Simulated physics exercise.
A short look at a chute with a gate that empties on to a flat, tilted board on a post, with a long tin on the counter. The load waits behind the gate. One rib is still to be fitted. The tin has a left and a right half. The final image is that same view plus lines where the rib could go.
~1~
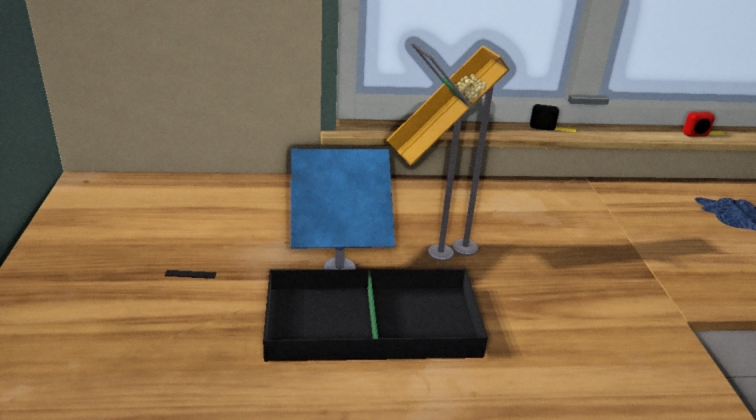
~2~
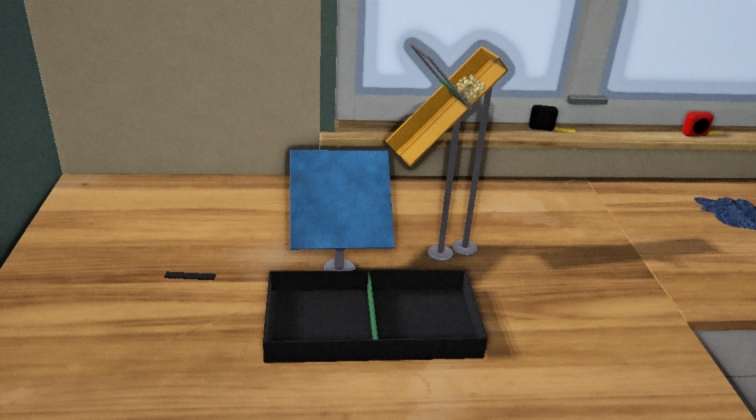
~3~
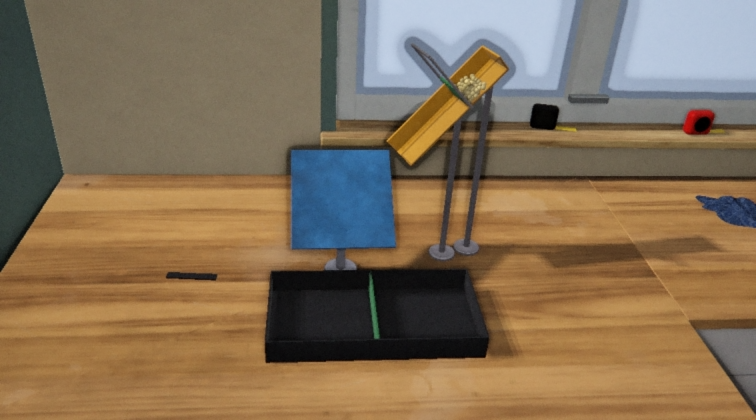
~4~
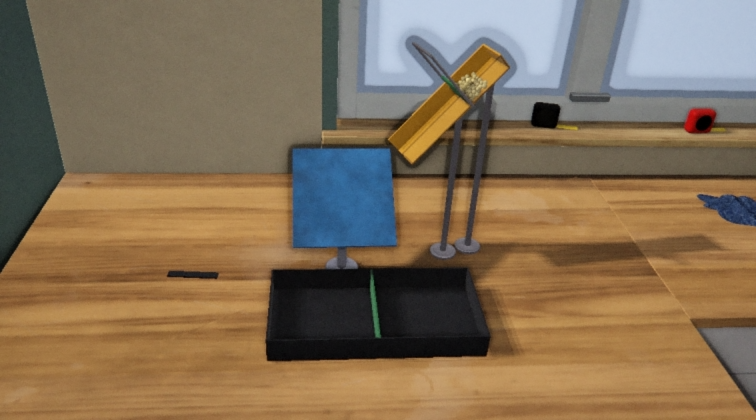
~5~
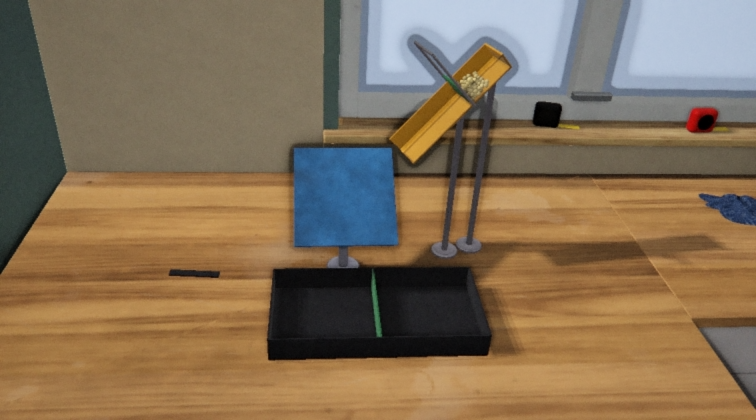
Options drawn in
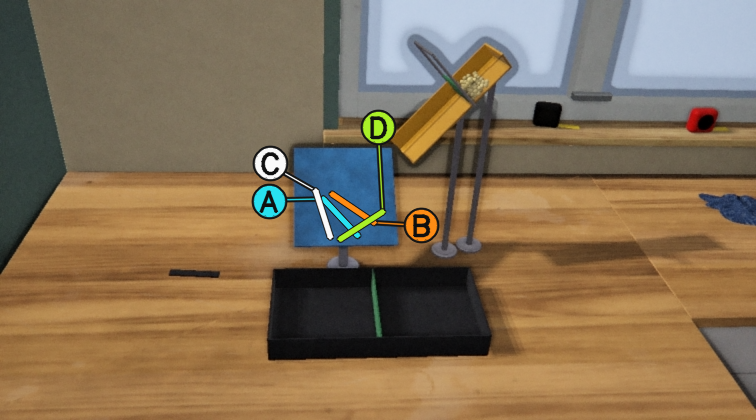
A yellow-orange chute slopes down to the left on two grey posts above a wooden counter, seen from the front and slightly above, with a wall and bright windows behind. Pale soya beans sit behind its shut gate, a tilted blue board stands lower left, and a long black tin with a green middle wall lies in front. Nothing moves except the view, which shifts very slightly.
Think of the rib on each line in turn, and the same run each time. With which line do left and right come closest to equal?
Choose A.
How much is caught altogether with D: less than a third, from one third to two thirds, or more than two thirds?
More than two thirds.
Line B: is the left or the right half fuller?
More lands on the right.
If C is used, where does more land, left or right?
Left.
On the marked copy, line A from (323, 198) to (357, 235); line B from (332, 194) to (374, 222); line C from (315, 190) to (330, 236); line D from (382, 211) to (340, 239).
With A, of what is caught, about half in the left half, about half in the right.
With B, of what is caught, a small part in the left half, most in the right.
With C, of what is caught, nearly all in the left half, a stray few in the right.
With D, of what is caught, nearly all in the left half, a stray few in the right.
